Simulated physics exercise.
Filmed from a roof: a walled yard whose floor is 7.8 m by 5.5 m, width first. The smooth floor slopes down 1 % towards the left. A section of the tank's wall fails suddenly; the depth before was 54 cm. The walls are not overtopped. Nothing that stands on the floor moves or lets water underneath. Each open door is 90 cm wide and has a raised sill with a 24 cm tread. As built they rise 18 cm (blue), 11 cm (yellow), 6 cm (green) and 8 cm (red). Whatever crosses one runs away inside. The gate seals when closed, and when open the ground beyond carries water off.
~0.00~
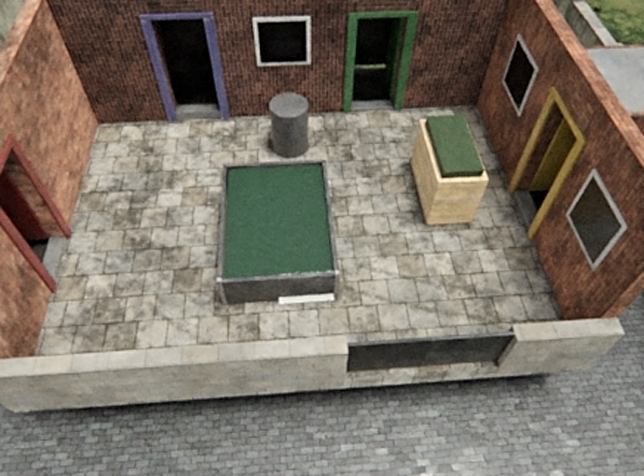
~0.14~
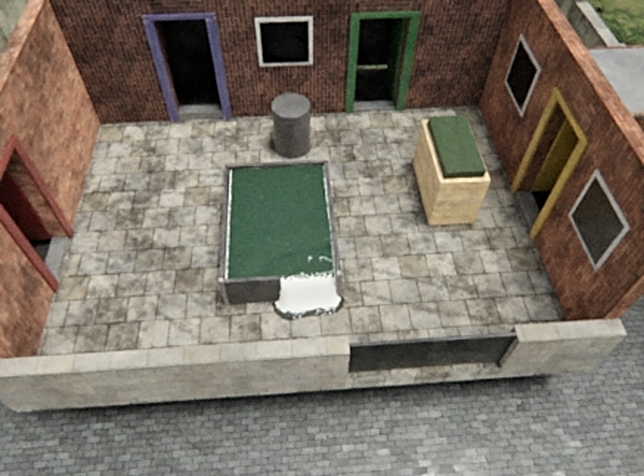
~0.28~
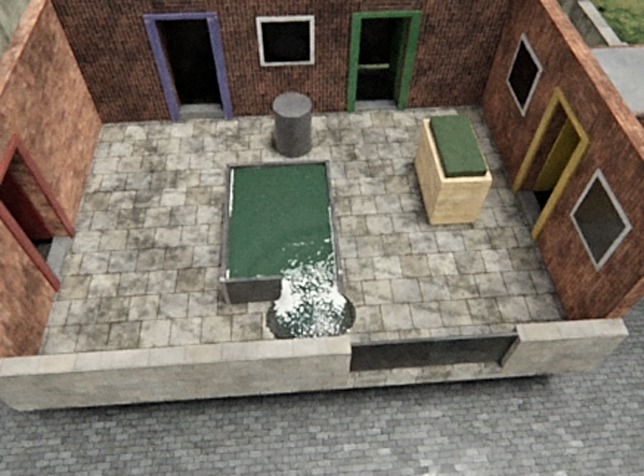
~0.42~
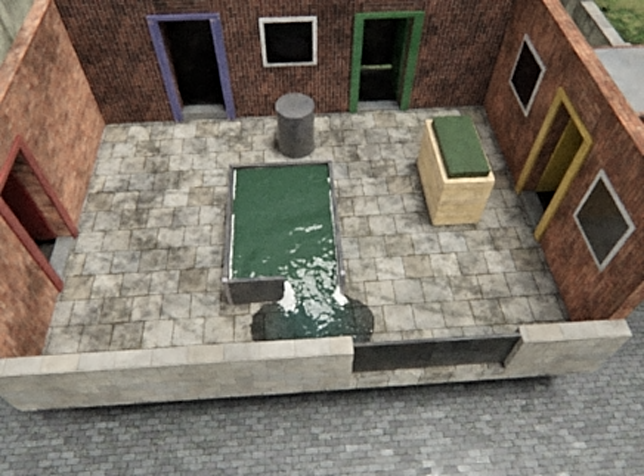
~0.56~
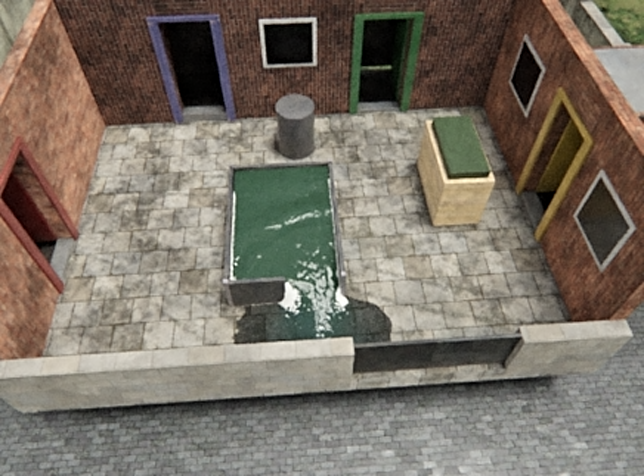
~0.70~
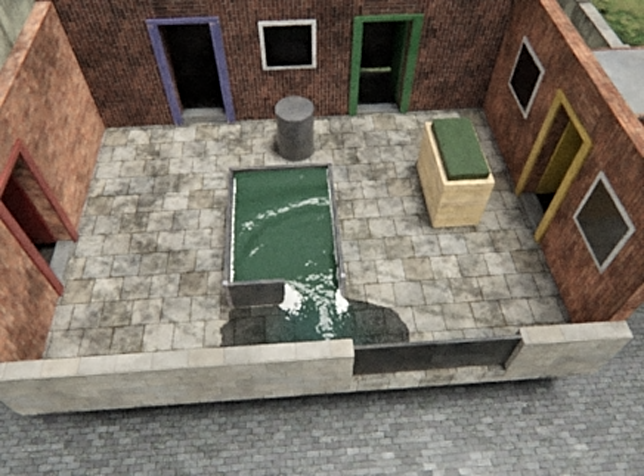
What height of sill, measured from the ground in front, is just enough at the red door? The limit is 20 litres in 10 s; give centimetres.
At least 6 cm or so.
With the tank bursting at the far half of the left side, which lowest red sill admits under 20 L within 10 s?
About 17 cm.
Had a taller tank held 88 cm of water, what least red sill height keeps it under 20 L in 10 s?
Then roughly 11.5 cm.
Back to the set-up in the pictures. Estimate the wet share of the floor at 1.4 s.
Some 10 per cent of it.
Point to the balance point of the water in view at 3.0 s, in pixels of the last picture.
Around (307, 277).
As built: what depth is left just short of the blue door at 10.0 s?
About 5.5 cm.
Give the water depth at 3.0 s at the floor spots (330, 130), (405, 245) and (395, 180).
About 0, 1 and 0 cm.
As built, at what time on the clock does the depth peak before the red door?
Around 4.0 s.
After 1.4 s water covers 10 % of the floor, deepest (38 cm) near (319, 367); it has not reached the red door.
After 3.0 s water covers 40 % of the floor, deepest (28 cm) near (319, 356); 7 cm at the red door, 0 litres in over its 8 cm sill.
After 10.0 s water covers 95 % of the floor, deepest (10 cm) near (276, 185); 5 cm at the red door, 6 litres in over its 8 cm sill.
At the red door as built, the water arrived by 2.9 s and peaked near 10 cm at 4.0 s.
With a sill of 5.5 cm, 26 litres would have come in within the 10 s; with 7 cm, 12 litres. So under 20 litres takes about 6 cm.
